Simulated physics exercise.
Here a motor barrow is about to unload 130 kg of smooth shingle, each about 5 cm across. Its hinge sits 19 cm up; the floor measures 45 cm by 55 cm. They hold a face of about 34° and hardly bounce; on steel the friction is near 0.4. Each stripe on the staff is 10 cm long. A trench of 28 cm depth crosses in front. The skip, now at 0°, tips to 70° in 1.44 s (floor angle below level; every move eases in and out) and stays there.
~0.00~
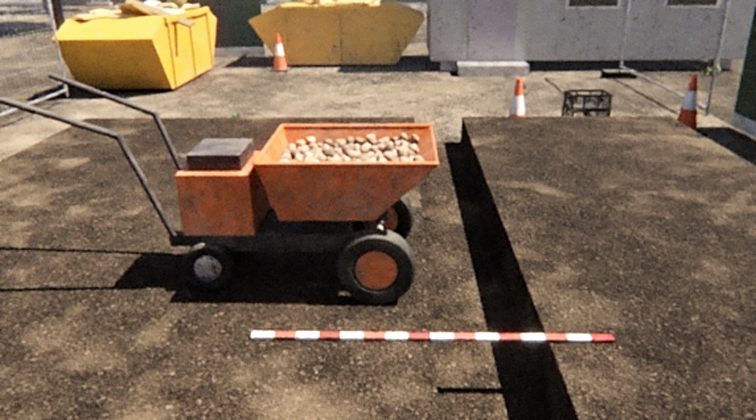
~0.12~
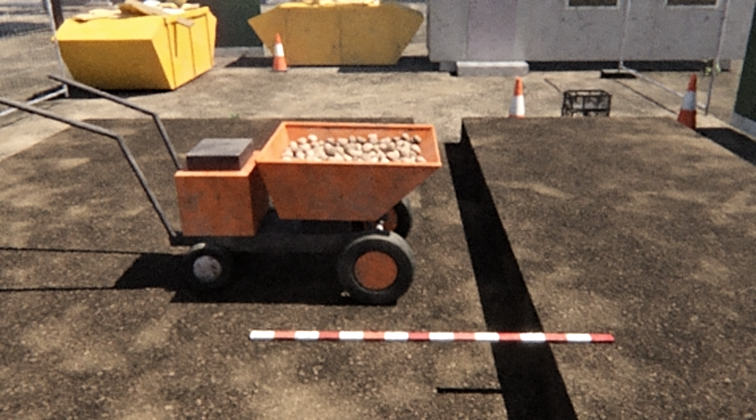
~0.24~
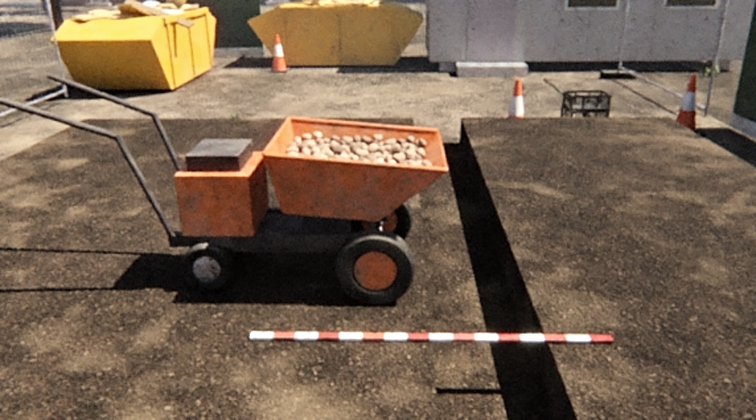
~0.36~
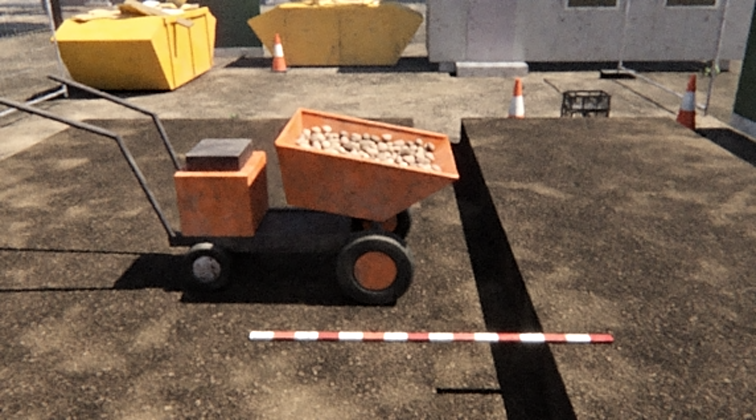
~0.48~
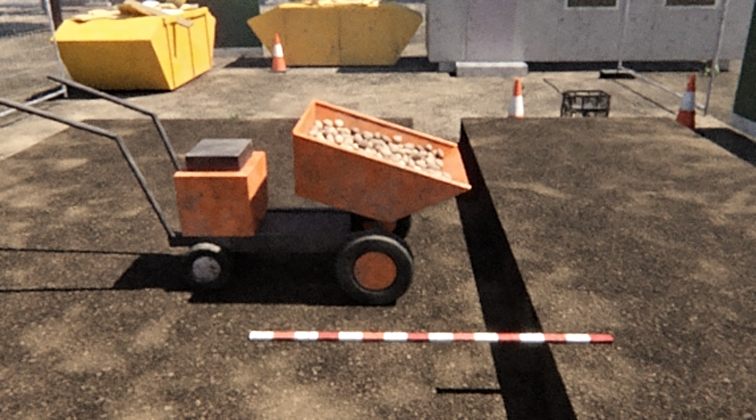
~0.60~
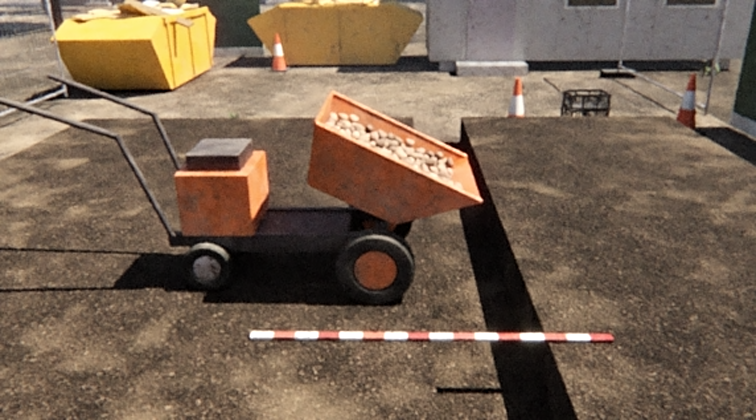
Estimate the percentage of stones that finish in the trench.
Roughly 59 per cent ends in the trench.
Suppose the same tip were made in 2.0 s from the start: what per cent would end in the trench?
In that case some 60 per cent.
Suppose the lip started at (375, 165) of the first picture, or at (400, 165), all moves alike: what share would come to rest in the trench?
Near 100 per cent from the first place, 100 from the second.
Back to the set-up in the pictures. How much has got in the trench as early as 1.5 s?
Some 30 per cent.
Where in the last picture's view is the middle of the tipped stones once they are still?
Their middle is at about (512, 301).
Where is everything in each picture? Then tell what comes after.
The skip is at 0°, its lip at (438, 164); the top of the load is at (380, 146), in the first picture.
The skip is at 1°, its lip at (440, 166); the top of the load is at (358, 150); the stones move at 0.2 m/s on average, in the second picture.
Lip at (447, 170), floor tilted 5°, highest stones at (335, 146); the stones move at 0.3 m/s on average, in the third picture.
The skip is at 11°, its lip at (458, 178); the top of the load is at (318, 139); the stones move at 0.4 m/s on average, in the fourth picture.
Lip at (470, 189), floor tilted 18°, highest stones at (322, 131); the stones move at 0.5 m/s on average, in the fifth picture.
Lip at (481, 202), floor tilted 26°, highest stones at (334, 125); the stones move at 0.6 m/s on average, in the sixth picture.
After 1.1 s the floor is at 59°; 99 % in the skip, 1 % in the trench; the foremost stones are at (505, 242).
After 1.5 s the floor is at 70°; 39 % in the skip, 31 % in the trench, 30 % past the trench; the foremost stones are at (605, 270).
After 1.9 s the floor is at 70°; 8 % in the skip, 50 % in the trench, 42 % past the trench; the foremost stones are at (681, 277).
After 3.8 s the floor is at 70°; 0 % in the skip, 59 % in the trench, 41 % past the trench; the foremost stones are at (728, 283).
